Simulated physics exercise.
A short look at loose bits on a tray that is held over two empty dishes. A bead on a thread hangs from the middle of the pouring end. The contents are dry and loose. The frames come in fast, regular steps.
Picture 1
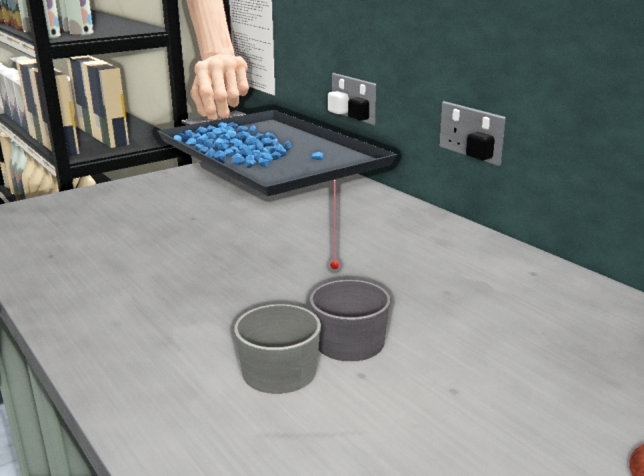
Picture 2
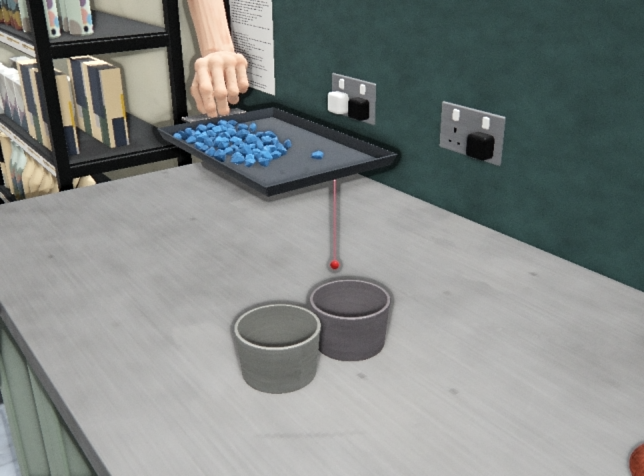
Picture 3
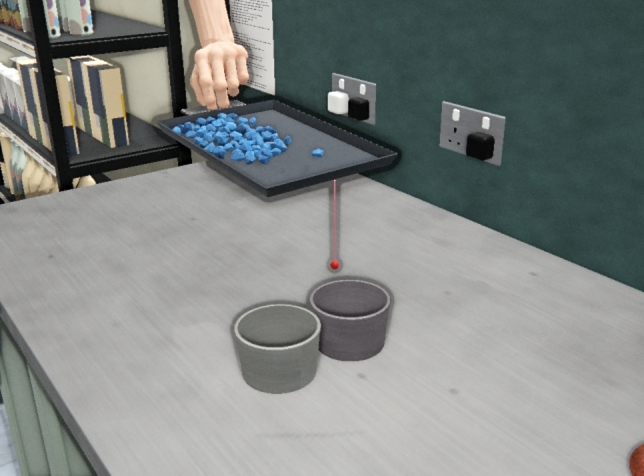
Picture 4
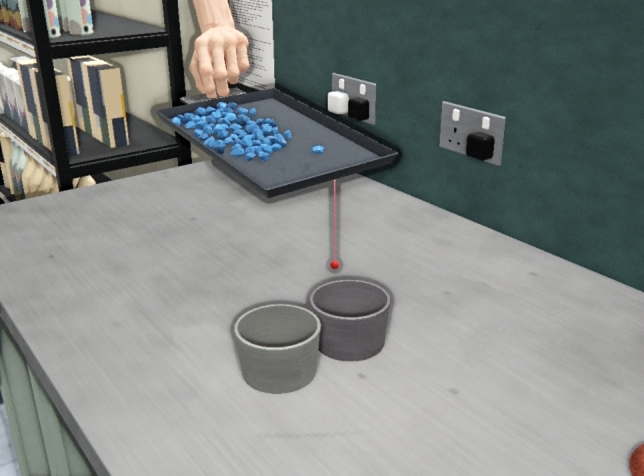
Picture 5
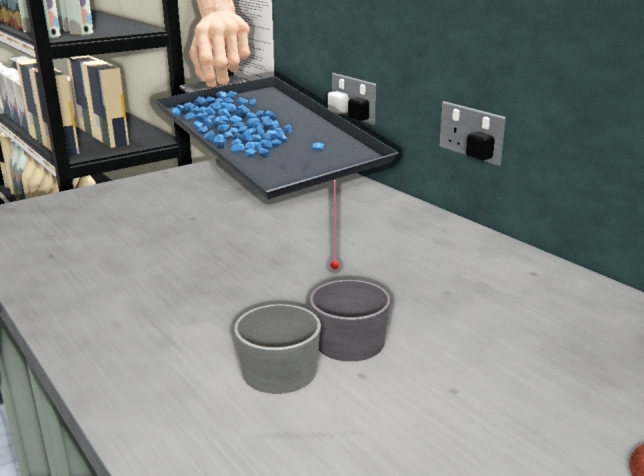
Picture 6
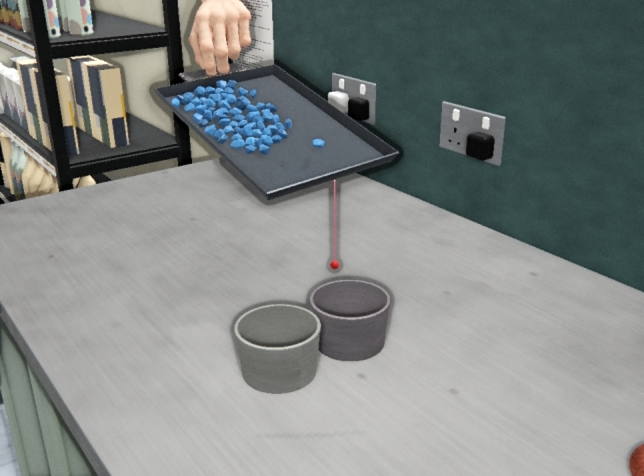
A hand gradually raised the far end of a dark tray of small blue stones above two empty dishes, tilting it slightly toward the viewer, while the red bead hung still on its thread.
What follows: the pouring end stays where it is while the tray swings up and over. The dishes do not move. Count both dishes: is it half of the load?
They take the larger part between them.
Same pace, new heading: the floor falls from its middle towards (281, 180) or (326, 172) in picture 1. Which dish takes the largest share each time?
At the first place the left-hand dish, at the second the dish on the right.
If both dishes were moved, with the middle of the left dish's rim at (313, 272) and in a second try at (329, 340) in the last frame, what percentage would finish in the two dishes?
The first gives 0 %, the second 10 %.
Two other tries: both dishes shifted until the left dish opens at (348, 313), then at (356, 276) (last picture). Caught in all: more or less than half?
One: Below a half. Two: Less than half.
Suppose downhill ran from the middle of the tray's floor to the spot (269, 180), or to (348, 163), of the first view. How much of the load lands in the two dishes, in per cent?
About 30 and 0 per cent.
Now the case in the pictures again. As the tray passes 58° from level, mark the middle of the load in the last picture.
At about (297, 184).
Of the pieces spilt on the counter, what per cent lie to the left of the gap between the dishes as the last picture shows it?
Near 90 %.
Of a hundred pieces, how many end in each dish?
Left dish near 40 in a hundred; right dish near 40.
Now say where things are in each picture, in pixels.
Corners of the pouring end at (267, 184) and (391, 154), level; middle of the load at (236, 142), aquarium stones; left dish at (301, 363); right dish at (374, 332); bead on its thread at (335, 265), in the first picture.
Corners of the pouring end at (267, 184) and (391, 154), level; middle of the load at (236, 140), in the second picture.
Corners of the pouring end at (268, 185) and (391, 153), tipped barely, lowest at the left corner; middle of the load at (236, 135), in the third picture.
Corners of the pouring end at (268, 187) and (392, 152), tipped a little, lowest at the left corner; middle of the load at (235, 127), in the fourth picture.
Corners of the pouring end at (268, 188) and (392, 152), tipped a little, lowest at the left corner; middle of the load at (235, 119), in the fifth picture.
Corners of the pouring end at (268, 189) and (392, 151), tipped a little, lowest at the left corner; middle of the load at (235, 112); left dish at (301, 363); right dish at (374, 332), in the sixth picture.
Soon, tray tipped steeply; about two thirds on the tray; a small part in the right dish; about a quarter in the air.
A while on, tray tipped right over; a stray few on the tray; about a third in the left dish; about a third in the right dish; a small part outside both; a small part in the air.
Towards the end, tray tipped past a quarter turn; about a third in the left dish; about a third in the right dish; about a quarter outside both.
Finally, tray tipped past a quarter turn; about a third in the left dish; about a third in the right dish; about a quarter outside both.
